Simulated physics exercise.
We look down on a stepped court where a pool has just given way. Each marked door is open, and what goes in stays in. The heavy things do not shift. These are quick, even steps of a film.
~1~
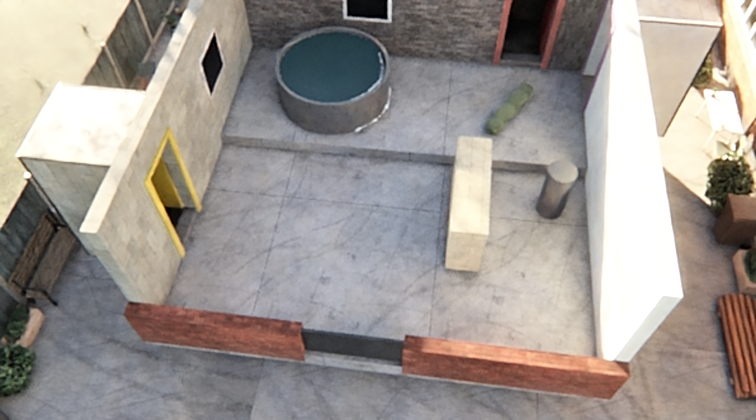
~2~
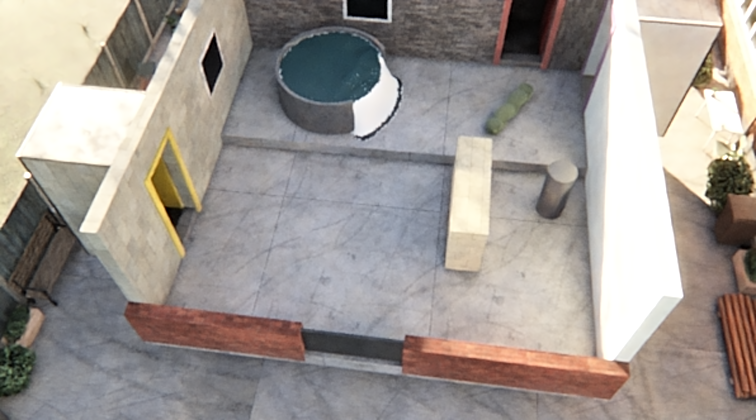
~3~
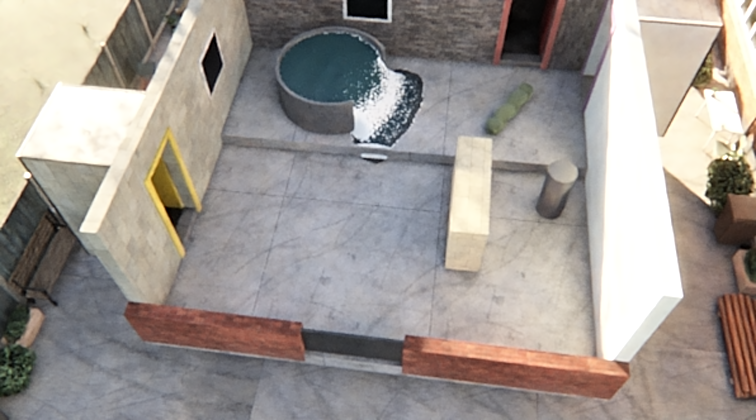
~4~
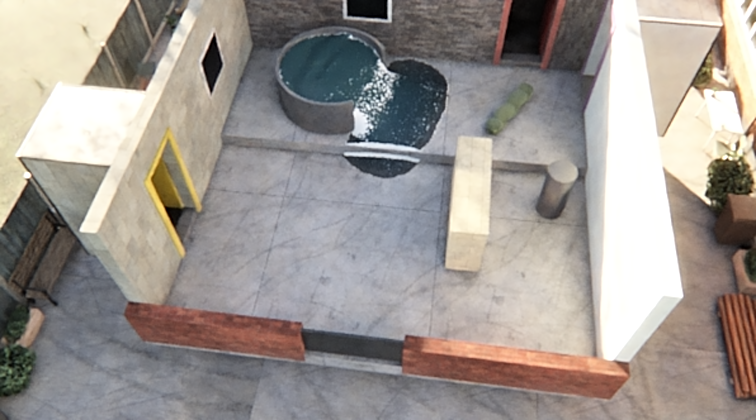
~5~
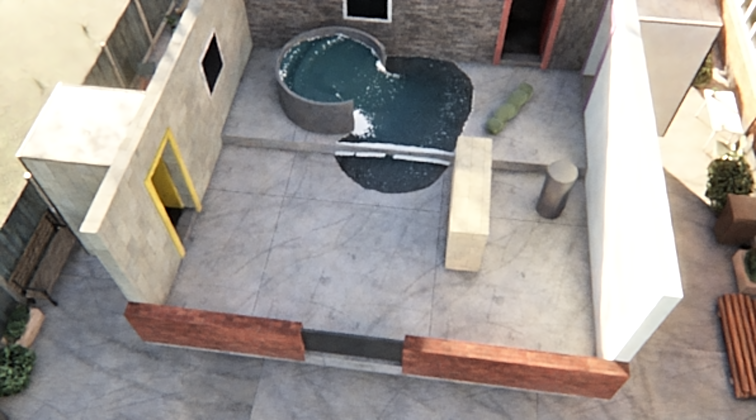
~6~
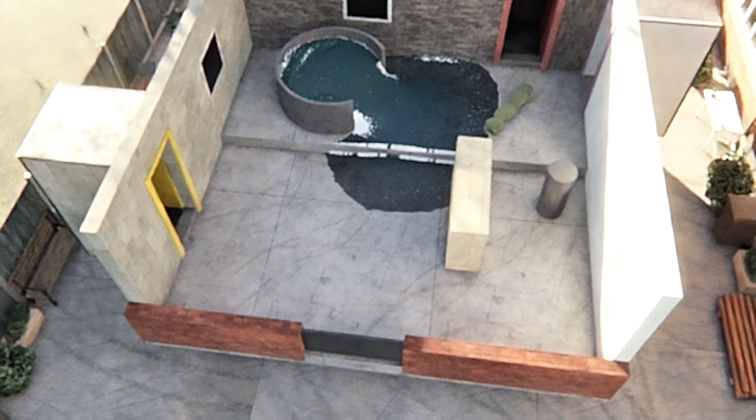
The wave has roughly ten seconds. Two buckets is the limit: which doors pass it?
One by one: The red door lets in a lot; the yellow door admits no more than that; the purple door lets in a lot.
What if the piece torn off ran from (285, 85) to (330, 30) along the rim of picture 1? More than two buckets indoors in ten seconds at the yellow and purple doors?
Yellow door lets less in, purple door stays under.
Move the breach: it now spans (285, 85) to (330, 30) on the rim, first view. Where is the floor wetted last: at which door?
That is the one in purple.
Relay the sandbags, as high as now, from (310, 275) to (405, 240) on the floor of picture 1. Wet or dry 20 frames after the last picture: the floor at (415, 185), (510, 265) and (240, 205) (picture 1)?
As listed: Wet, flooded, not flooded.
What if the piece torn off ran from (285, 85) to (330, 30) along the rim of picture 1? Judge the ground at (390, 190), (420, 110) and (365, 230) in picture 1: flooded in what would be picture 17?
In turn: No water, free of water, clear.
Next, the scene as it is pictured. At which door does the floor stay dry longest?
The door marked yellow.
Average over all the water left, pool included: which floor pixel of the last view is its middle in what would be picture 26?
Around (445, 164).
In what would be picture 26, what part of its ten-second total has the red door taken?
Some 95 per cent.
A moment on, water covers 30 % of the floor; the red door wet at the sill, nothing in, the yellow door not reached, the purple door not reached.
Next, water covers 45 % of the floor; the red door over two buckets in, the yellow door not reached, the purple door under two buckets in.
Then, water covers 60 % of the floor; the red door far over two buckets in, the yellow door not reached, the purple door over two buckets in.
Later, water covers 75 % of the floor; the red door far over two buckets in, the yellow door wet at the sill, nothing in, the purple door over two buckets in.
In the end, water covers 95 % of the floor; the red door far over two buckets in, the yellow door wet at the sill, nothing in, the purple door over two buckets in.
